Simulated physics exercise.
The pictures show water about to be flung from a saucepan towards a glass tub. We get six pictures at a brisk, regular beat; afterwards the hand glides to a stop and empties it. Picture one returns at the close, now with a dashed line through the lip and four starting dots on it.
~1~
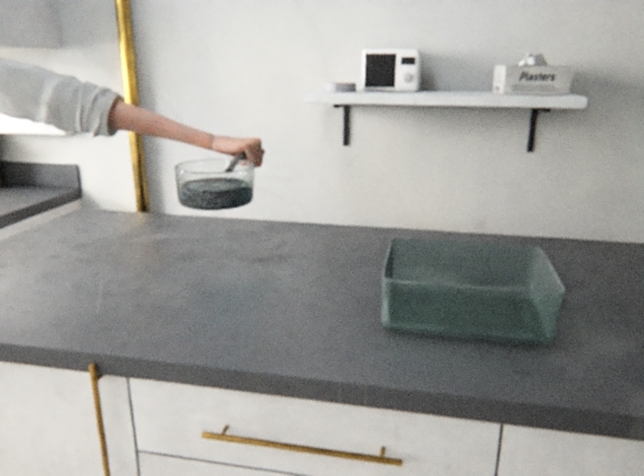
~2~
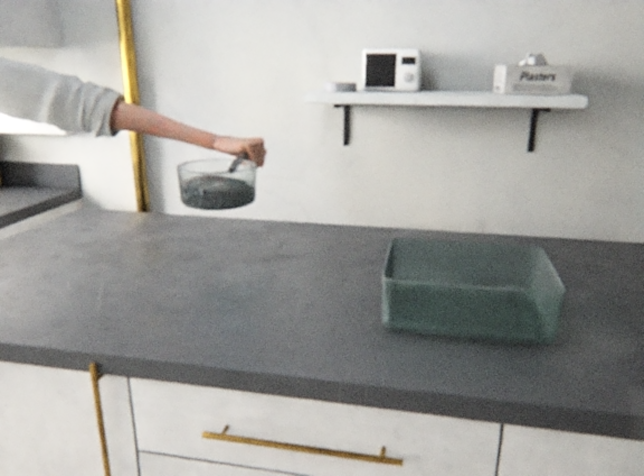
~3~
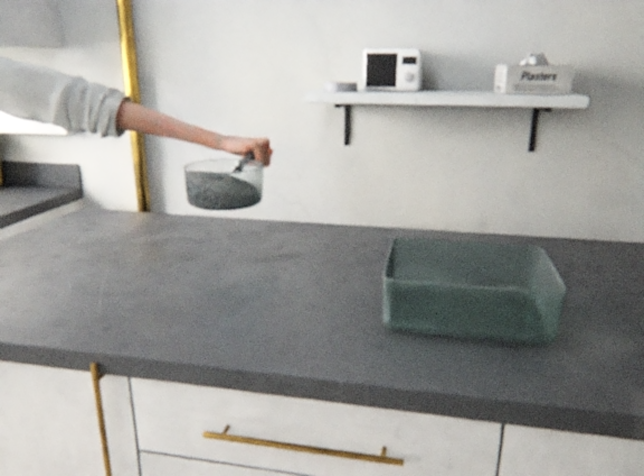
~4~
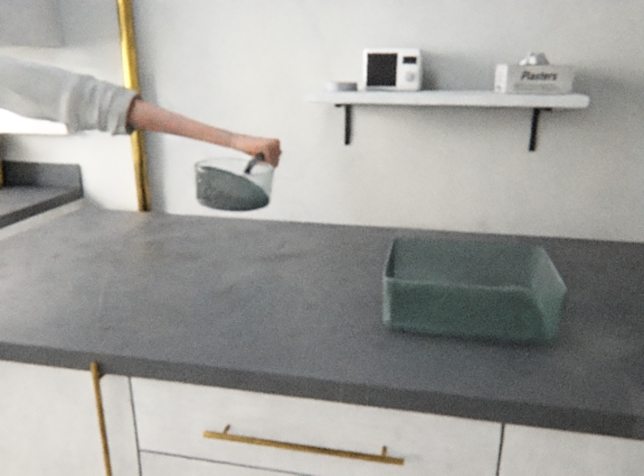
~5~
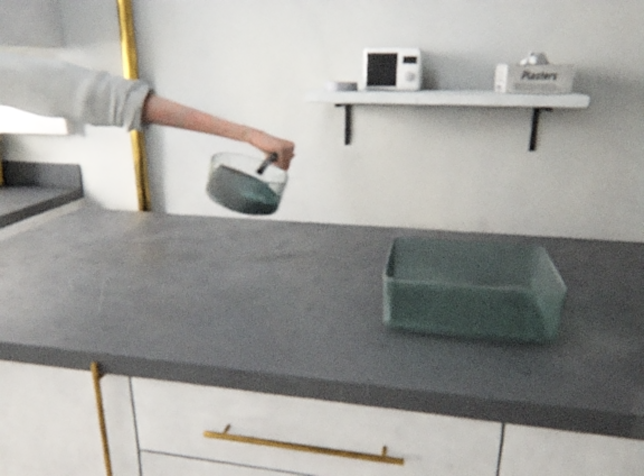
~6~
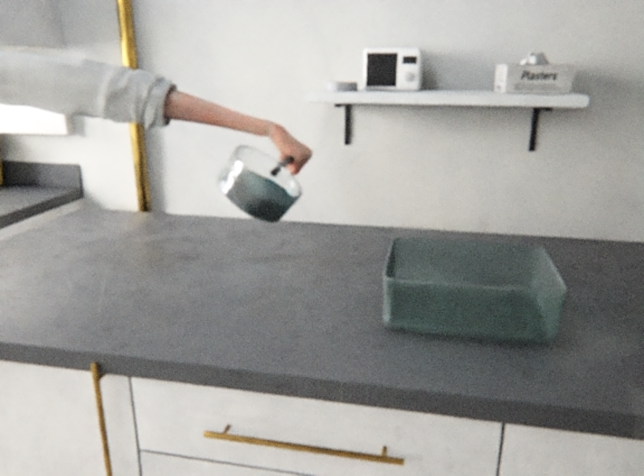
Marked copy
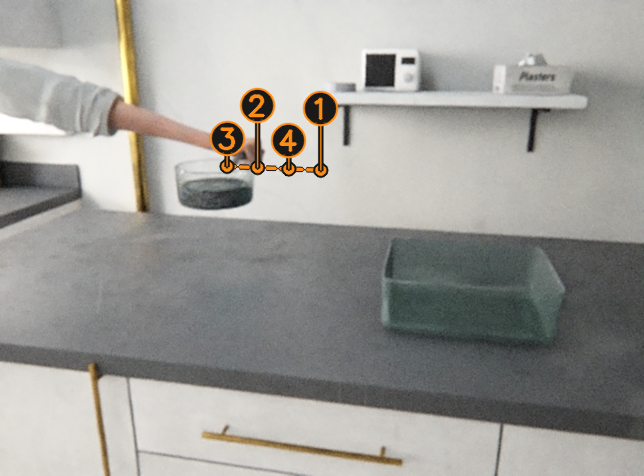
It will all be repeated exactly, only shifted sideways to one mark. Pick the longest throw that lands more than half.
The answer is dot 4.
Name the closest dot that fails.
Here it is dot 2.
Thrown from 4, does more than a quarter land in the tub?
Yes, it does.
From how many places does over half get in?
Two of them.
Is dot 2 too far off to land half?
Yes.
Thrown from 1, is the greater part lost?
No.
In orange, 1 at (320, 170); 2 at (257, 167); 3 at (227, 166); 4 at (288, 168).
If 1 is chosen, about 80 % lands in the tub, 1 % falls short and 19 % goes beside or beyond.
If 2 is chosen, about 11 % lands in the tub, 85 % falls short and 4 % goes beside or beyond.
If 3 is chosen, about 0 % lands in the tub, 98 % falls short.
If 4 is chosen, about 78 % lands in the tub, 12 % falls short and 10 % goes beside or beyond.
